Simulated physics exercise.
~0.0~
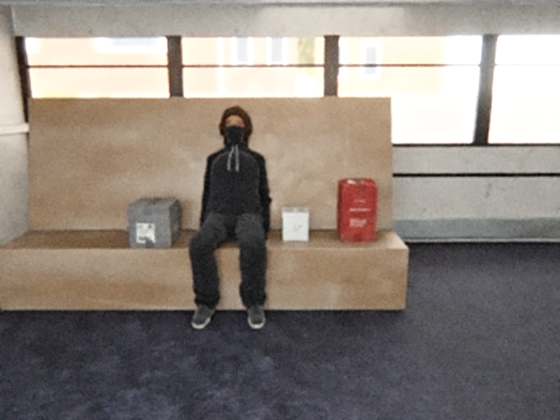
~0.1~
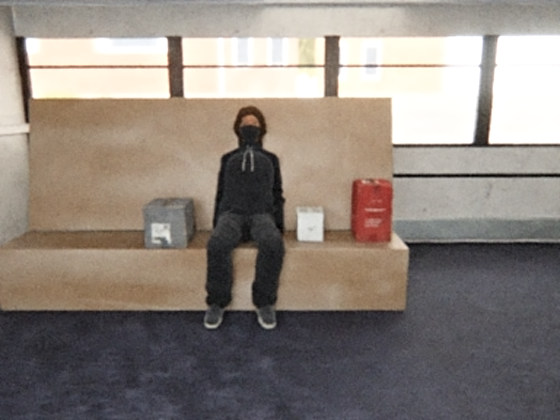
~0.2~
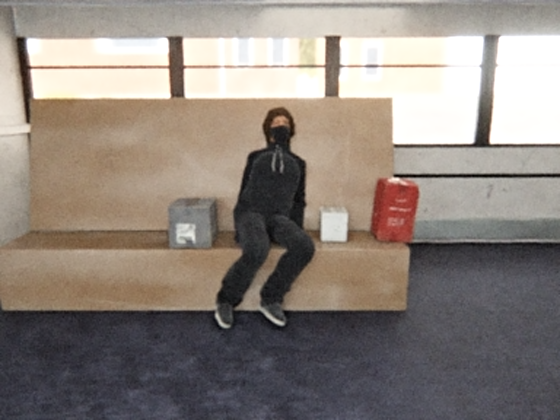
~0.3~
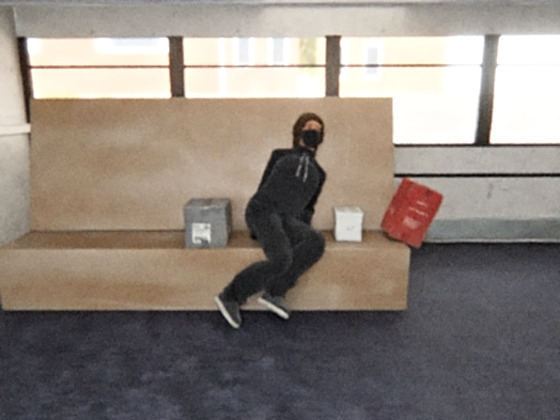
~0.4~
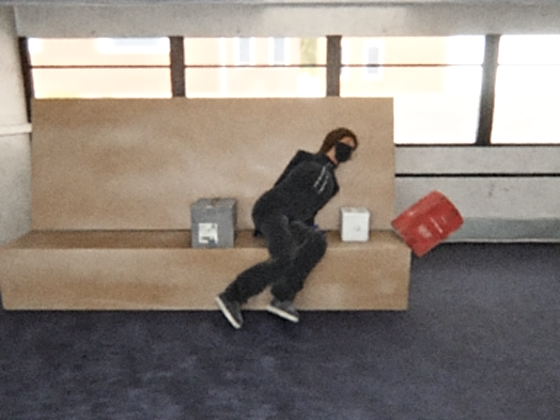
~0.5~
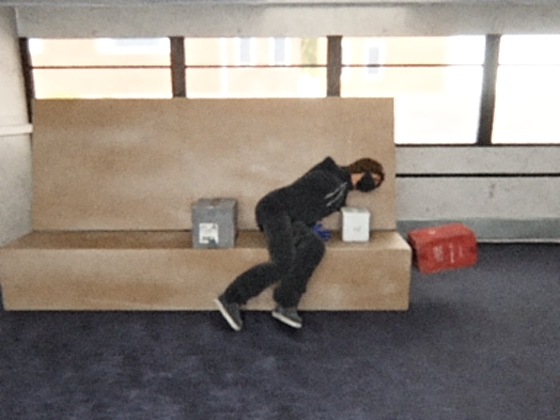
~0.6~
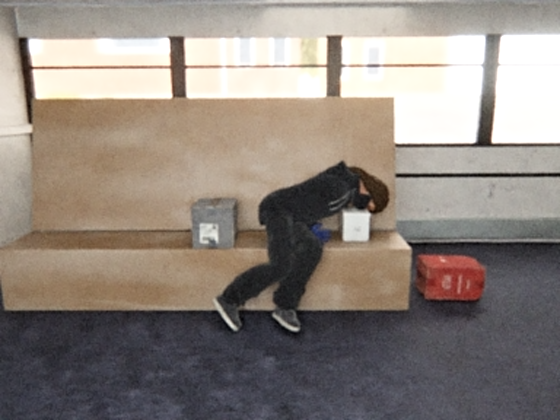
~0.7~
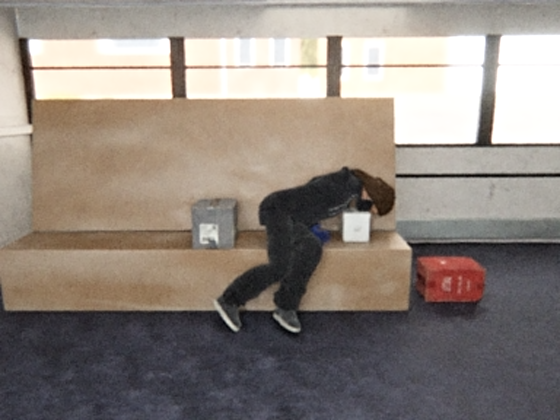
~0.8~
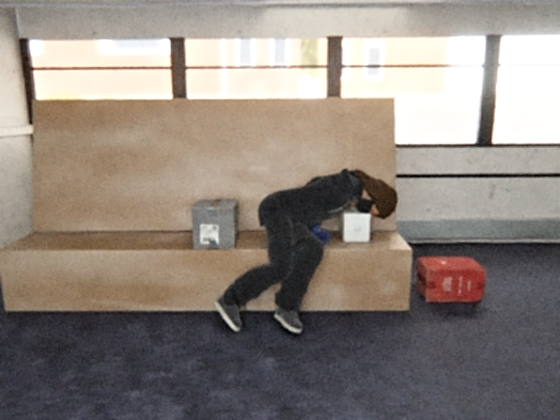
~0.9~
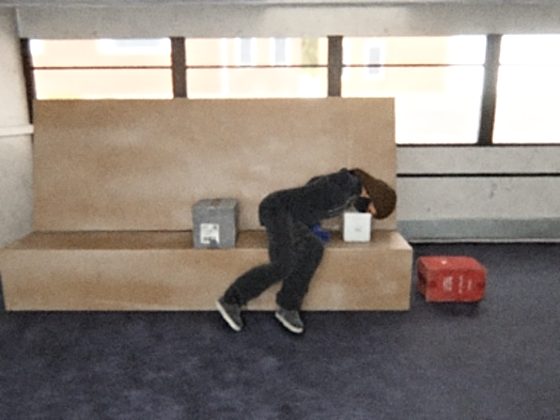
A masked person in dark clothes slid right along a wooden bench with a grey box, a white box and a red pack, then slumped sideways over the white box as the red pack tipped off the end and landed on the floor.
